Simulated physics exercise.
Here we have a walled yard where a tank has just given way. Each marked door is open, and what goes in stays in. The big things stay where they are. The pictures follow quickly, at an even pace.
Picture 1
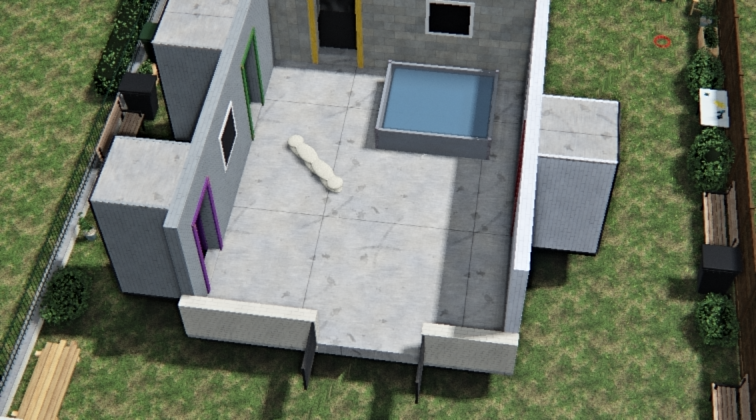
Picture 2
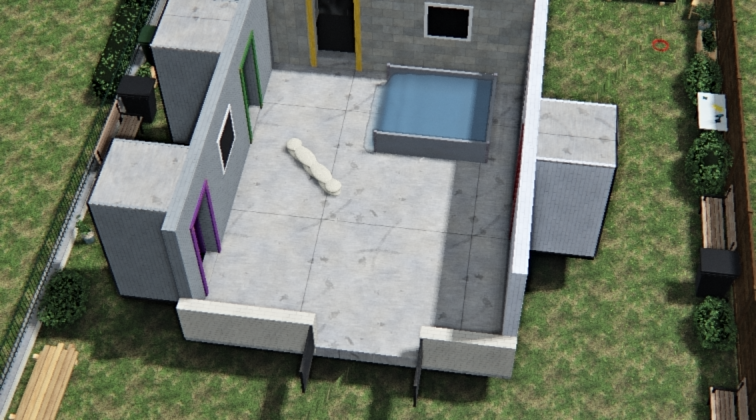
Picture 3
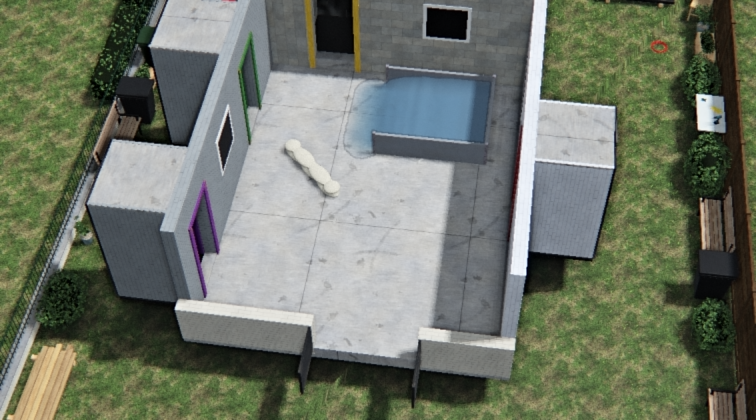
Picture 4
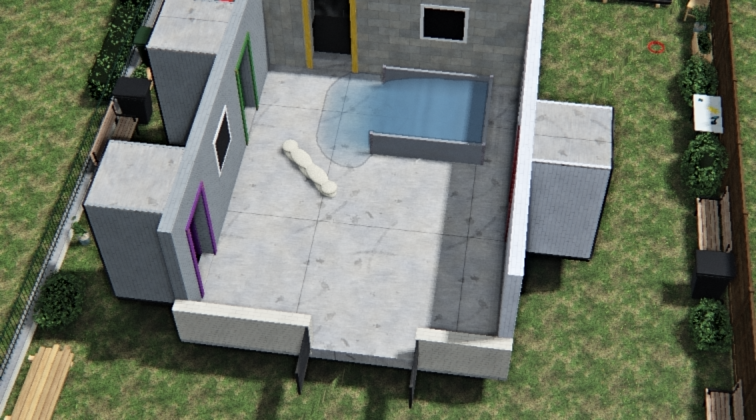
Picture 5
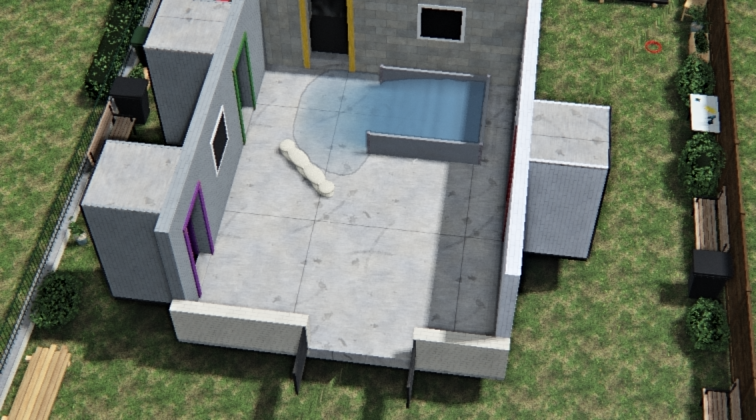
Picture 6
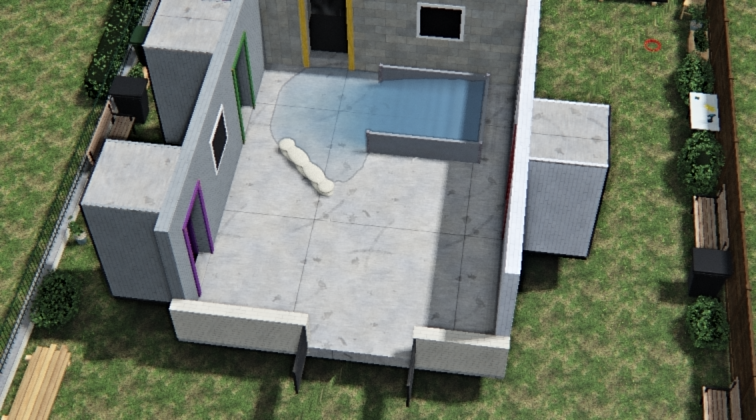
Water pouring from the open left side of a tank in a walled yard, spreading across the pale floor to a lumpy white barrier.
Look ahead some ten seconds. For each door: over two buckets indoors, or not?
The yellow door admits no more than that; the green door lets in a lot; the red door admits no more than that; the purple door admits no more than that.
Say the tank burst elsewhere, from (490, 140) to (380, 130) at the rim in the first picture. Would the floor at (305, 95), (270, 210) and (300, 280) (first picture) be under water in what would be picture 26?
One after the other: Clear, dry, under water.
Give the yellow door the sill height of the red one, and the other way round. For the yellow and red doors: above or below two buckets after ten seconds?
Then: The yellow door goes over; the red door keeps below it.
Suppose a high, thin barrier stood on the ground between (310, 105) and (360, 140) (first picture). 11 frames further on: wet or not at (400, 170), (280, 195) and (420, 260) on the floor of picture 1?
In turn: Clear, free of water, not flooded.
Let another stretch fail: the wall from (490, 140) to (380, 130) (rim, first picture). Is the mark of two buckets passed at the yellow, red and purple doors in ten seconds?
The yellow door takes less, the red door is over, the purple door takes more.
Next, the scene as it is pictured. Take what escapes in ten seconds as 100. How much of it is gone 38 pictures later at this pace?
Some 80 per cent.
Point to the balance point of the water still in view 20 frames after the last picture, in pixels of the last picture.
Roughly at (336, 122).
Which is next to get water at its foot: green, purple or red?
It is the green door.
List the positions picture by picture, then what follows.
In the first frame, still water in the water tank at (438, 102).
In the second frame, the front is at (371, 150), out from the gap at (384, 112).
In the third frame, the front is at (357, 154), out from the gap at (382, 114).
In the fourth frame, the front is at (358, 73), out from the gap at (380, 115).
In the fifth frame, the front is at (311, 86), out from the gap at (377, 115).
In the sixth frame, the front is at (276, 133), out from the gap at (376, 114).
A moment on, water covers 20 % of the floor; the yellow door wet at the sill, nothing in, the green door over two buckets in, the red door not reached, the purple door not reached.
Next, water covers 25 % of the floor; the yellow door wet at the sill, nothing in, the green door far over two buckets in, the red door not reached, the purple door not reached.
Then, water covers 40 % of the floor; the yellow door wet at the sill, nothing in, the green door far over two buckets in, the red door not reached, the purple door not reached.
Later, water covers 75 % of the floor; the yellow door wet at the sill, nothing in, the green door far over two buckets in, the red door wet at the sill, nothing in, the purple door wet at the sill, nothing in.
In the end, water covers 95 % of the floor; the yellow door wet at the sill, nothing in, the green door far over two buckets in, the red door under two buckets in, the purple door under two buckets in.
